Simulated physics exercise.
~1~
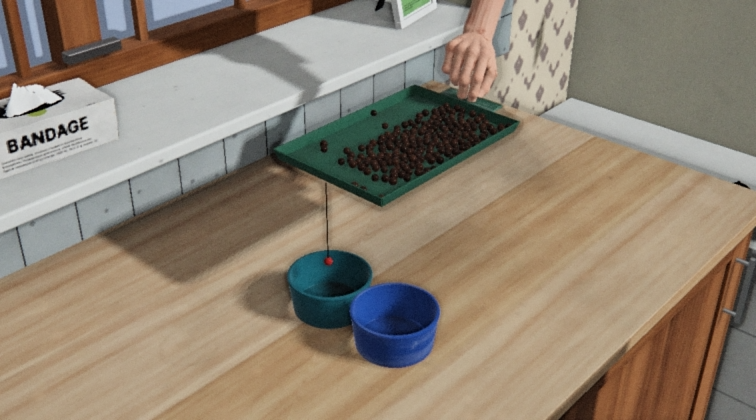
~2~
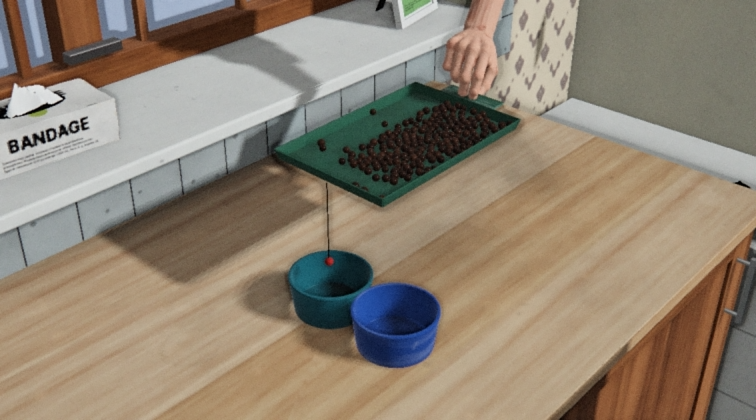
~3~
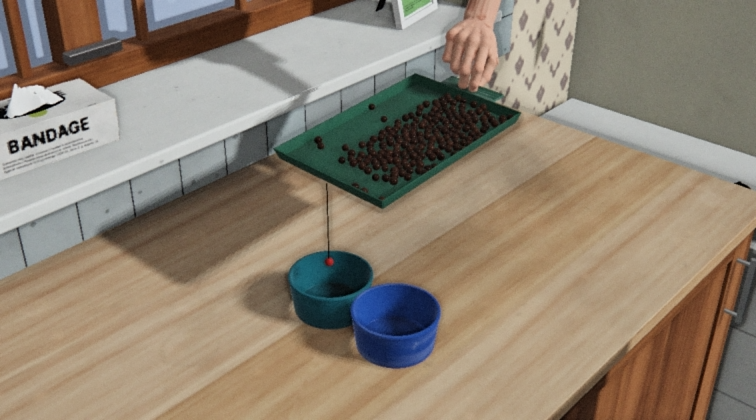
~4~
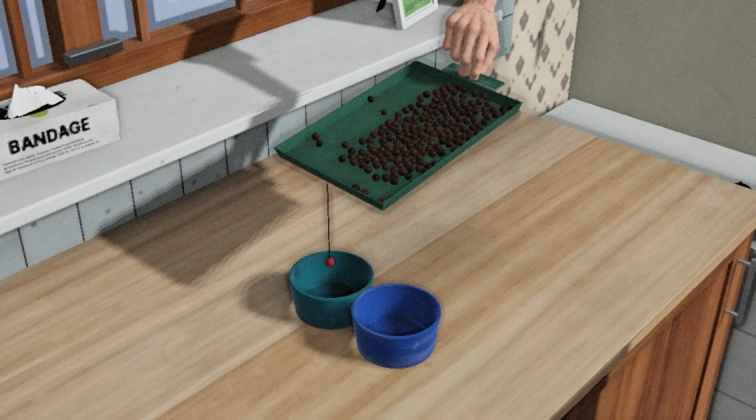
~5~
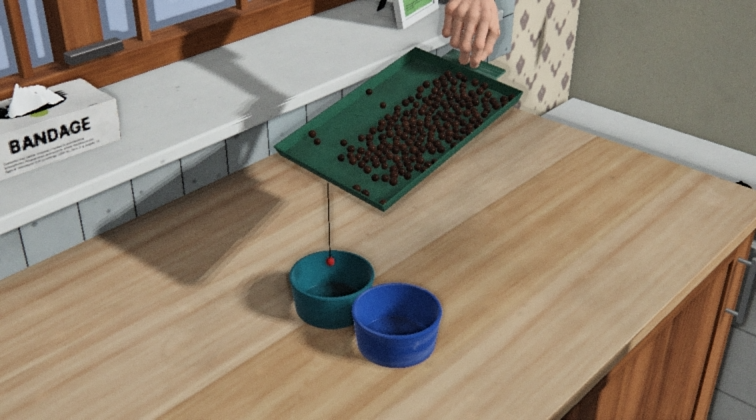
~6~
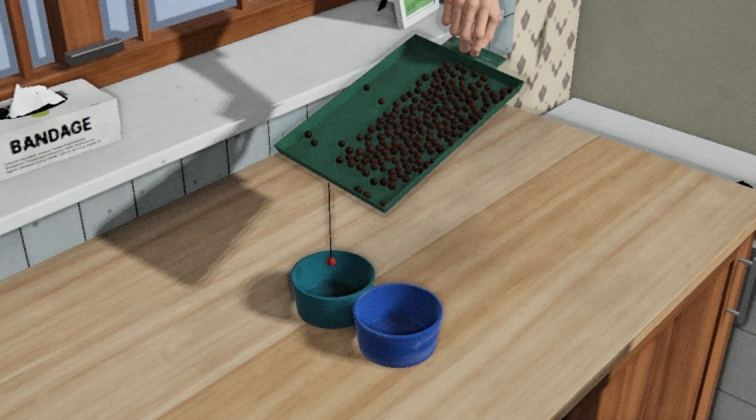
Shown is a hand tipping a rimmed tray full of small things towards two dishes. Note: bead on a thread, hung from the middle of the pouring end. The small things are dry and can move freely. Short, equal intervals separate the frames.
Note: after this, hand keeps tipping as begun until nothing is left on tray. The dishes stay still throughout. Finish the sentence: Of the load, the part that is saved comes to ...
More than half of it.
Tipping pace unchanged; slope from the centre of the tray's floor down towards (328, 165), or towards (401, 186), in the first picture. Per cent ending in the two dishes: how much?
20 % and 90 %.
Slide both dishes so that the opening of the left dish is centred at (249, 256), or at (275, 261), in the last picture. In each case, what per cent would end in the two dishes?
First position: Some 20 %; second position: Some 50 %.
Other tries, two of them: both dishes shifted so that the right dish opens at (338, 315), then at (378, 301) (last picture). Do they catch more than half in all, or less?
Taking the places in turn, it's past half and then past half.
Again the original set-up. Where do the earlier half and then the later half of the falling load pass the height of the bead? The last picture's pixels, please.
The opening part goes through (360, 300); what follows goes through (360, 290).
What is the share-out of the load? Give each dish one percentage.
Roughly 10 in a hundred end in the left dish and roughly 50 in a hundred in the right dish.
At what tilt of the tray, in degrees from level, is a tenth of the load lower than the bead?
Roughly 55°.
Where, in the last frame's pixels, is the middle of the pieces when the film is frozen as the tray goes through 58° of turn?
Centre estimate: (369, 196).
Shortly afterwards, tray tipped steeply; near two thirds on the tray; a little in the right dish; only a few in the left dish; only a few outside both; near a quarter in the air.
Next, tray tipped right over; only a few on the tray; near half in the right dish; a little in the left dish; near a third outside both; a little in the air.
Some moments later, tray tipped past a quarter turn; near half in the right dish; a little in the left dish; near a third outside both.
In the end, tray tipped past a quarter turn; near half in the right dish; a little in the left dish; near a third outside both.
